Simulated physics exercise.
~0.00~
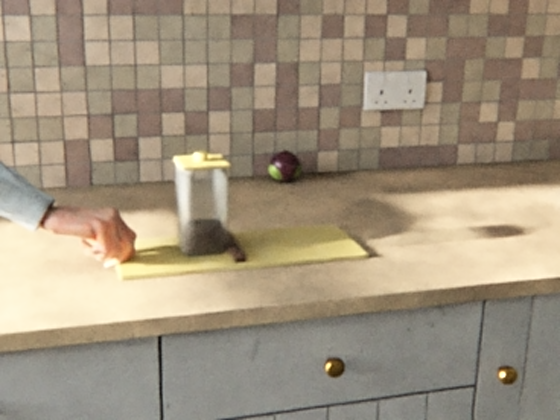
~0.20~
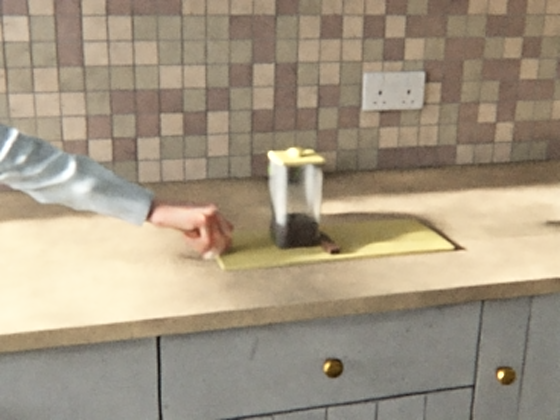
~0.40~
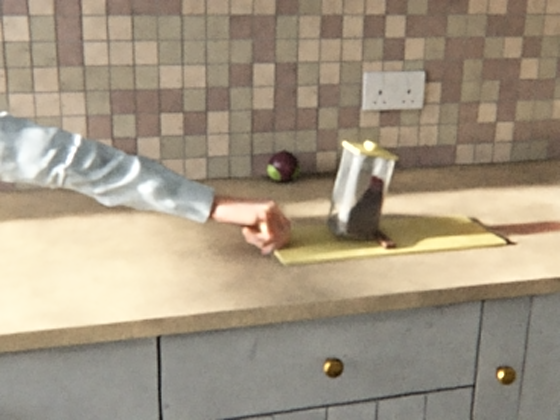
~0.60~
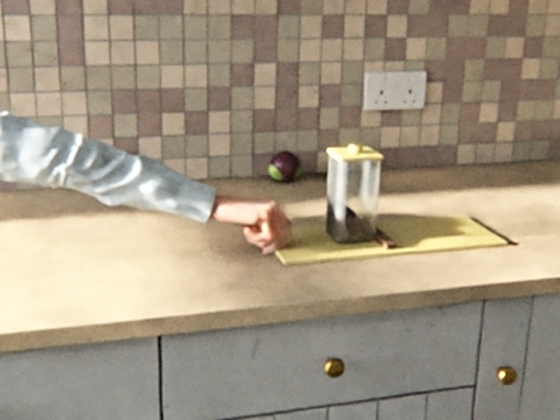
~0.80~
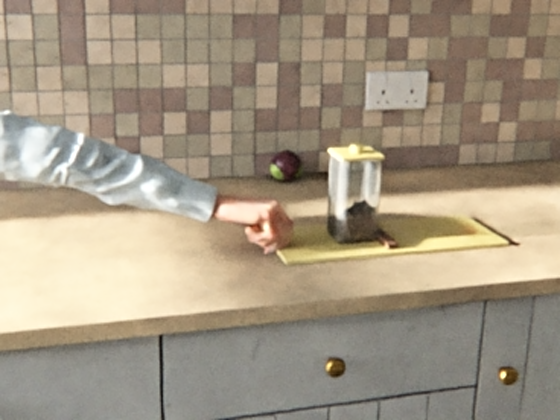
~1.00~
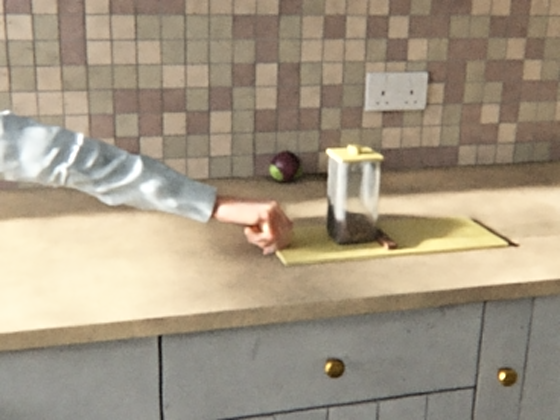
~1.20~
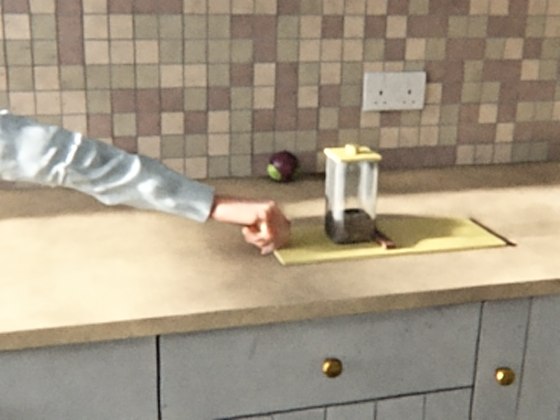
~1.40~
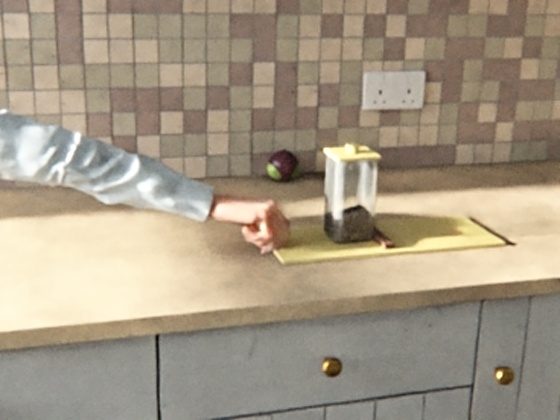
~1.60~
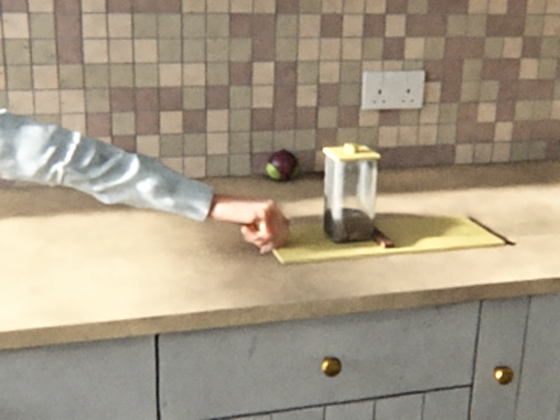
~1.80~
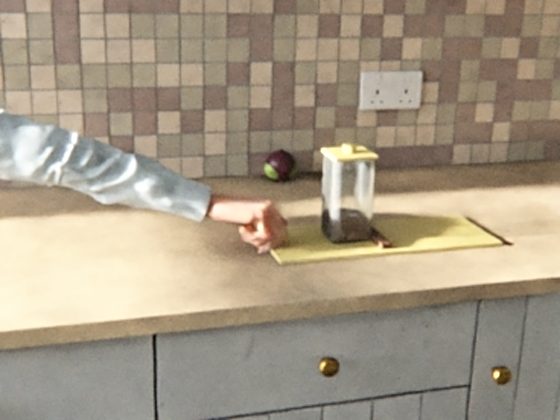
On a kitchen counter, a hand slides a yellow board right; its container tips, then settles upright.
